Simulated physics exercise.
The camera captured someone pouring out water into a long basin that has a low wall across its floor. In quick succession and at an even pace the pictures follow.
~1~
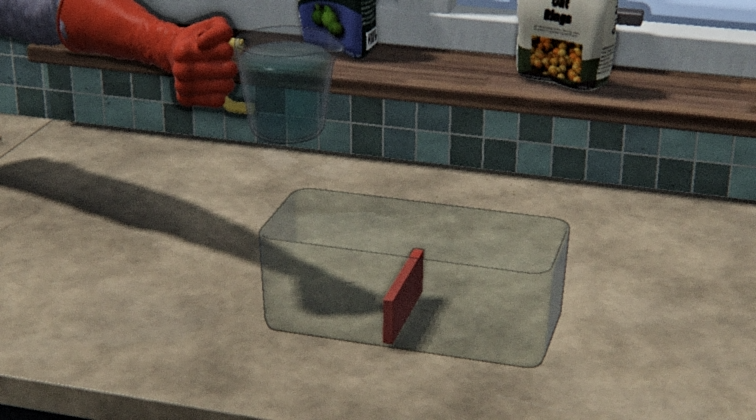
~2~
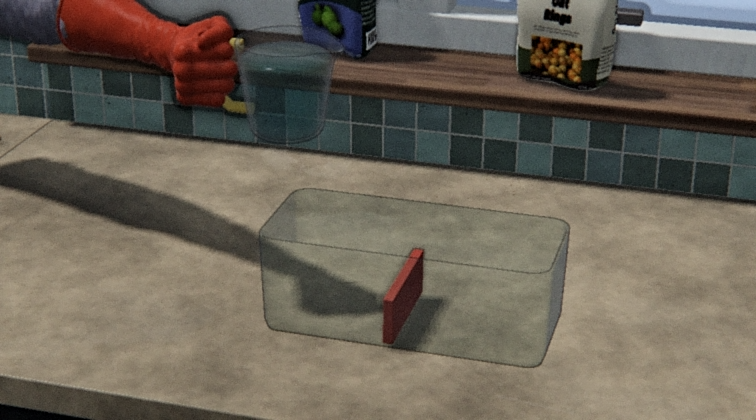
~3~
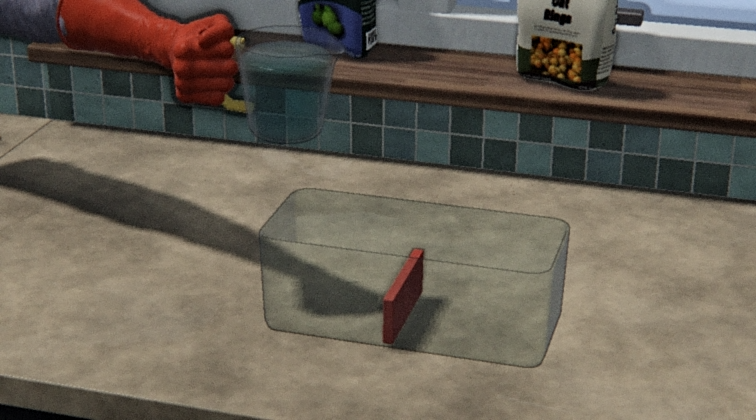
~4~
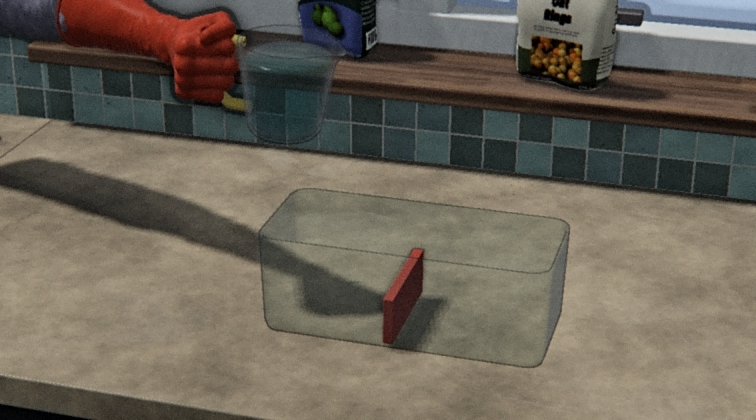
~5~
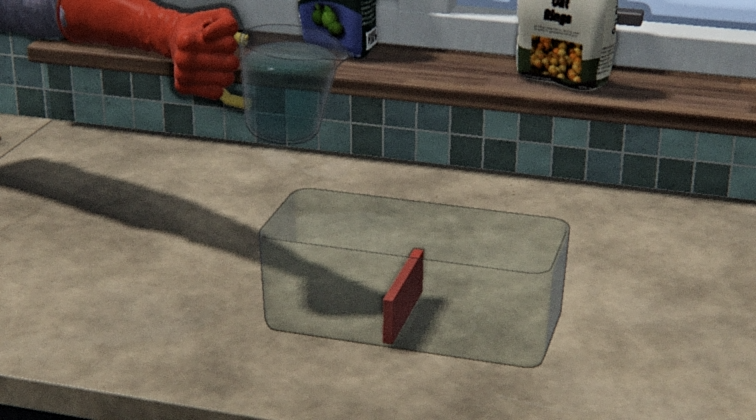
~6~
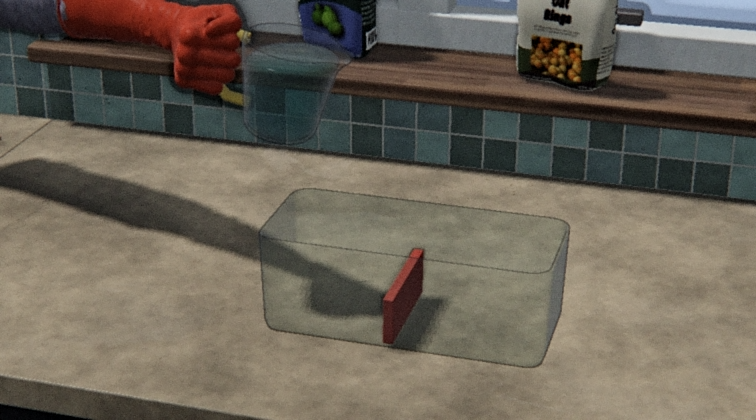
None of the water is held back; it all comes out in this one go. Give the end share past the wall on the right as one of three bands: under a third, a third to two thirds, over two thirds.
The share right of the wall is left at a third to two thirds.
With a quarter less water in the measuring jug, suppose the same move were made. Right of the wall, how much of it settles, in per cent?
About 25 %.
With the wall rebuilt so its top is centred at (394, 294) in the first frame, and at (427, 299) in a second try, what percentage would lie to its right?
Try 1: About 70 percent; try 2: About 20 percent.
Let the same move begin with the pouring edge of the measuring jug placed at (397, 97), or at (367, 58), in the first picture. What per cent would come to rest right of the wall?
Roughly 90 % the first time and roughly 75 % the second.
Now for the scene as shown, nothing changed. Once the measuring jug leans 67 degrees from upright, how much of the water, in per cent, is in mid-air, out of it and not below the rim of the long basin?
It works out to about 20 percent.
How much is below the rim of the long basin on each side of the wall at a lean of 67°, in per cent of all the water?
0 per cent left, 5 per cent right.
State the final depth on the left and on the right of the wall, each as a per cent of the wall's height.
Left part: 30 per cent; right part: 20.
A moment on, the measuring jug is tipped part way and 70 per cent is still to pour, 2 is left of the wall and 6 right of it.
Next, the measuring jug is tipped right over and 11 per cent is still to pour, 28 is left of the wall and 46 right of it.
Then the measuring jug is tipped right over and 0 per cent is still to pour, 52 is left of the wall and 47 right of it.
Later the measuring jug is tipped right over and 0 per cent is still to pour, 52 is left of the wall and 47 right of it.
Finally, 52 per cent lies left of the wall, 47 right of it and 1 outside.
